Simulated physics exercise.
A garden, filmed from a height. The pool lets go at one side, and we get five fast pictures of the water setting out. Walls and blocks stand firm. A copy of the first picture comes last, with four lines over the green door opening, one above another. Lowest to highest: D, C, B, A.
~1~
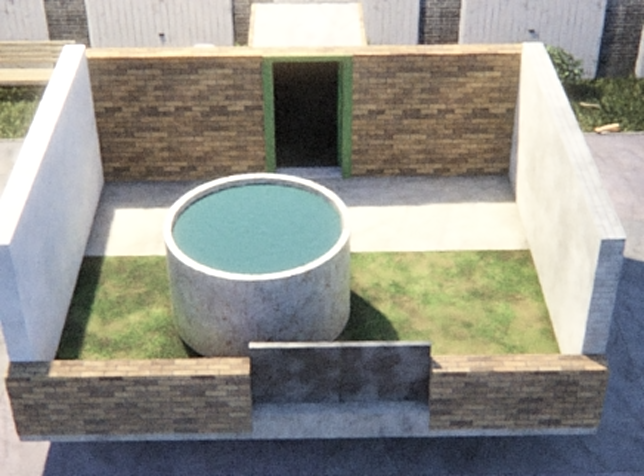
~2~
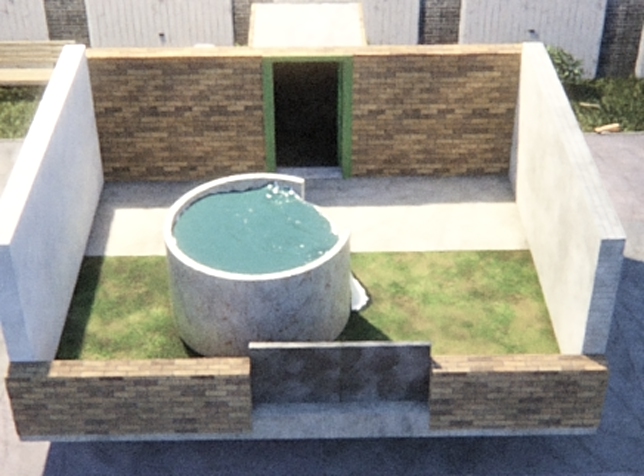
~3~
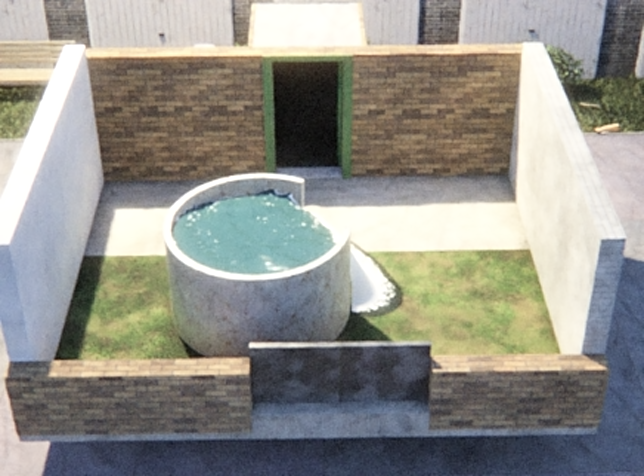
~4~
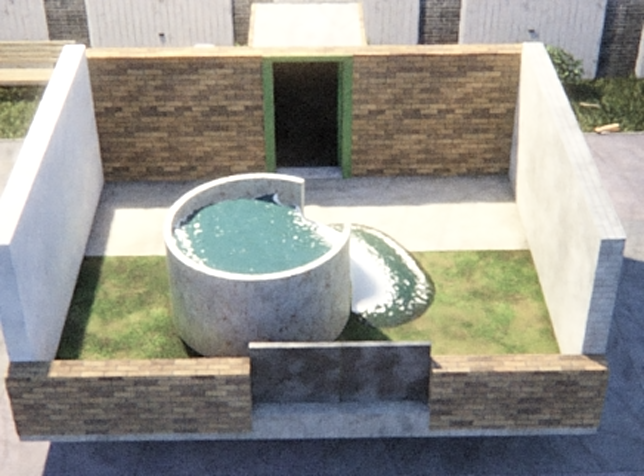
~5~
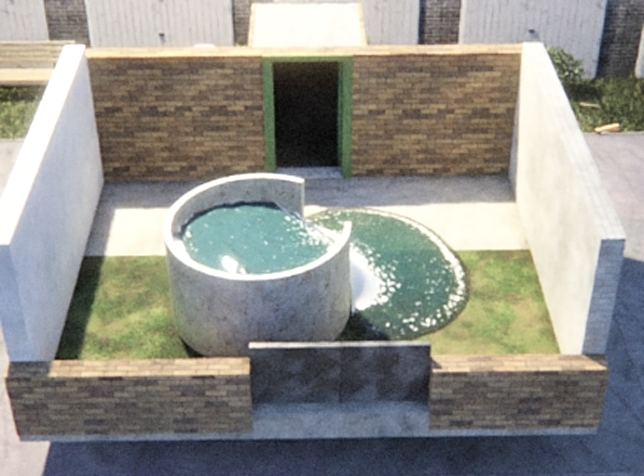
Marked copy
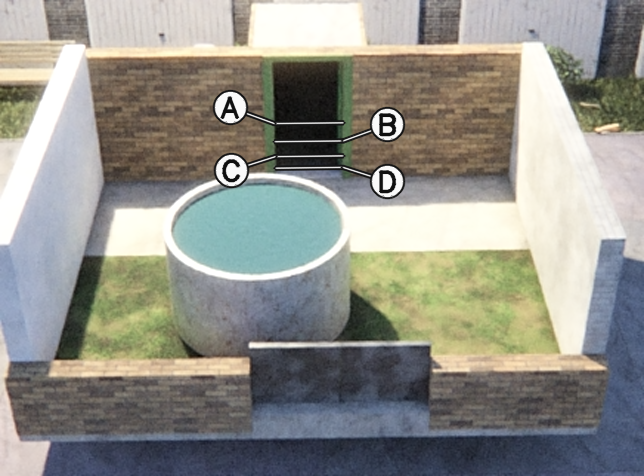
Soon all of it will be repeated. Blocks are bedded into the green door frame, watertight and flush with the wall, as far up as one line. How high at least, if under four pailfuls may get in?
Go for D.
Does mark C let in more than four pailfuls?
No, not at all.
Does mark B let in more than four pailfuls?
No, not at all.
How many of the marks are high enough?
All of the four.
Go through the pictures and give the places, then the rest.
The first frame shows water in the pool at rest, its middle at (258, 229); foot of the green doorway at (309, 178); shut gate at (340, 353).
In the second frame, 2 % of the ground under water, visible out to (360, 307).
In the third frame, 5 % of the ground under water, visible out to (396, 300).
In the fourth frame, 10 % of the ground under water, visible out to (425, 282).
In the fifth frame, 18 % of the ground under water, visible out to (400, 217).
In white, A at (308, 123); B at (309, 141); C at (309, 156); D at (309, 167); from the bottom up D, C, B, A.
With A, nothing gets over.
With B, nothing gets over.
With C, nothing gets over.
With D, a splash gets over, under a bucket.
